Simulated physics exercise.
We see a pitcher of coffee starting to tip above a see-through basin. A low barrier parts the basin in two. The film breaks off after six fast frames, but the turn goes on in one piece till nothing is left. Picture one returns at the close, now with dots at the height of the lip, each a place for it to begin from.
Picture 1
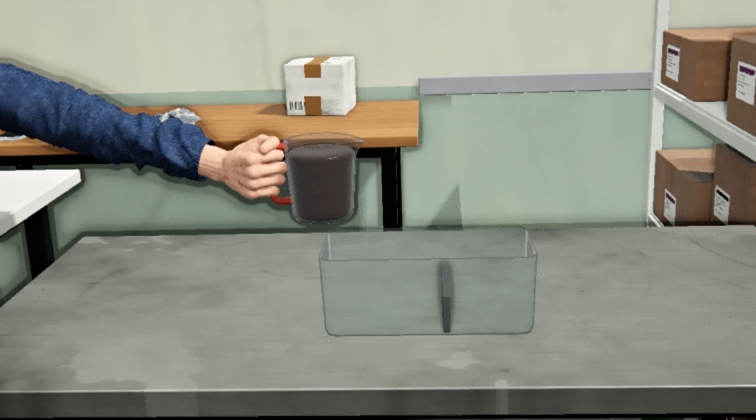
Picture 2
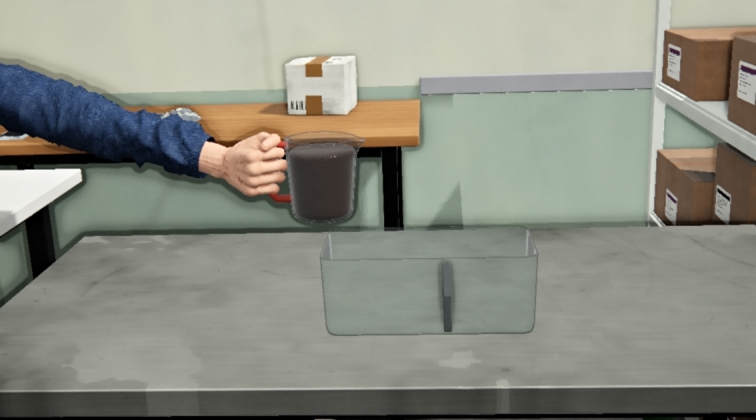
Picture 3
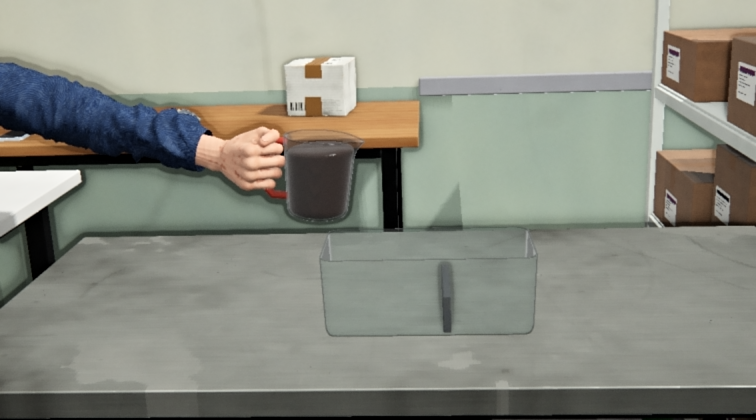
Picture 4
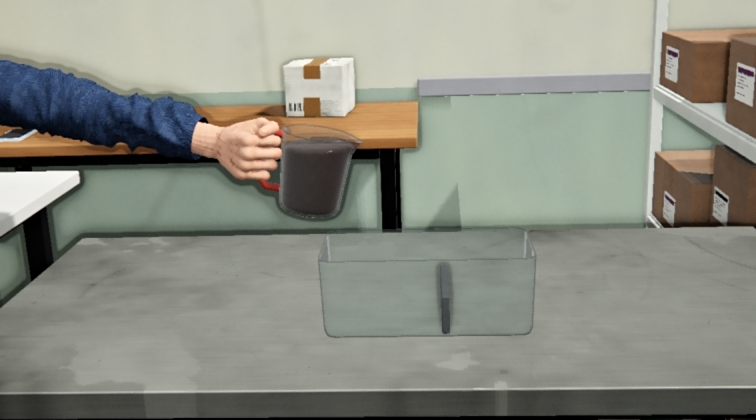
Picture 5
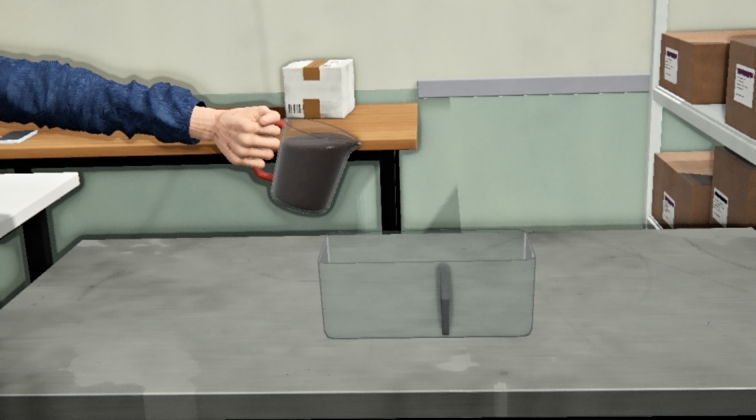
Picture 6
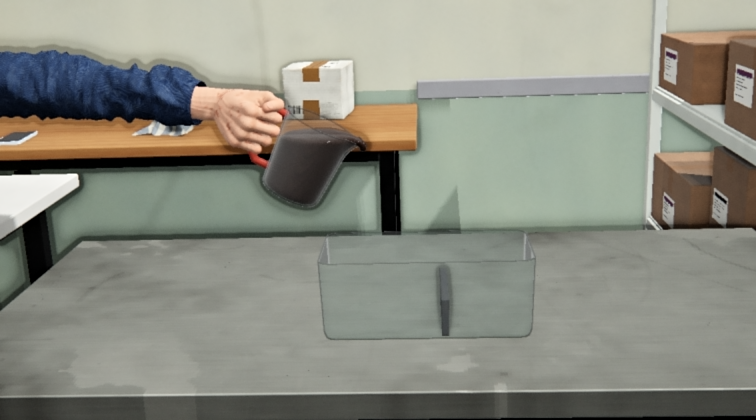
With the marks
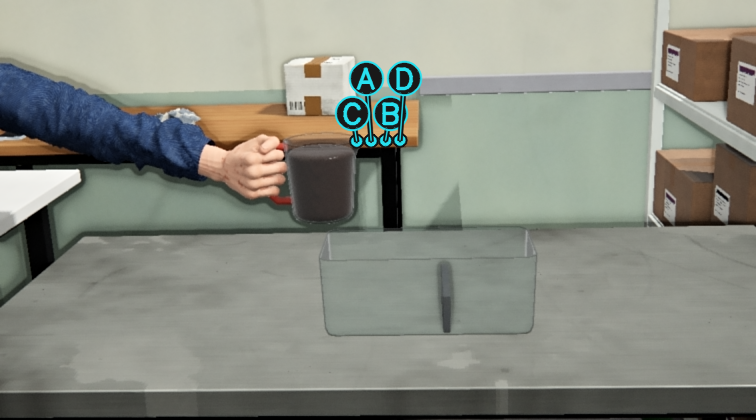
A hand in a blue sleeve held a glass pitcher of dark coffee by its red handle, then gradually tilted it to the right above a clear basin until the coffee reached over the lip.
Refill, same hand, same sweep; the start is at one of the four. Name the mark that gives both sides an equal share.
The best spot is A.
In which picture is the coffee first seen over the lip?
Picture 6.
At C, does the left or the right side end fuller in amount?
The left side.
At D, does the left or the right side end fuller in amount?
The right one.
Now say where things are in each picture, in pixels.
In the first frame, upright, lip at (363, 141); basin from (325, 334) to (534, 332); top of the wall at (445, 279); nothing has left yet.
In the second frame, upright, lip at (364, 140); nothing has left yet.
In the third frame, tipped about 5°, lip at (363, 141); nothing has left yet.
In the fourth frame, tipped about 11°, lip at (362, 142); nothing has left yet.
In the fifth frame, tipped about 18°, lip at (361, 143); nothing has left yet.
In the sixth frame, tipped about 27°, lip at (360, 144); coffee is over the lip, down to (363, 149).
In cyan, A at (371, 140); B at (385, 140); C at (356, 141); D at (399, 140).
For spot A, about 45 % ends left of the wall and 53 % right of it.
For spot B, about 14 % ends left of the wall and 85 % right of it.
For spot C, about 91 % ends left of the wall and 8 % right of it.
For spot D, about 6 % ends left of the wall and 93 % right of it.
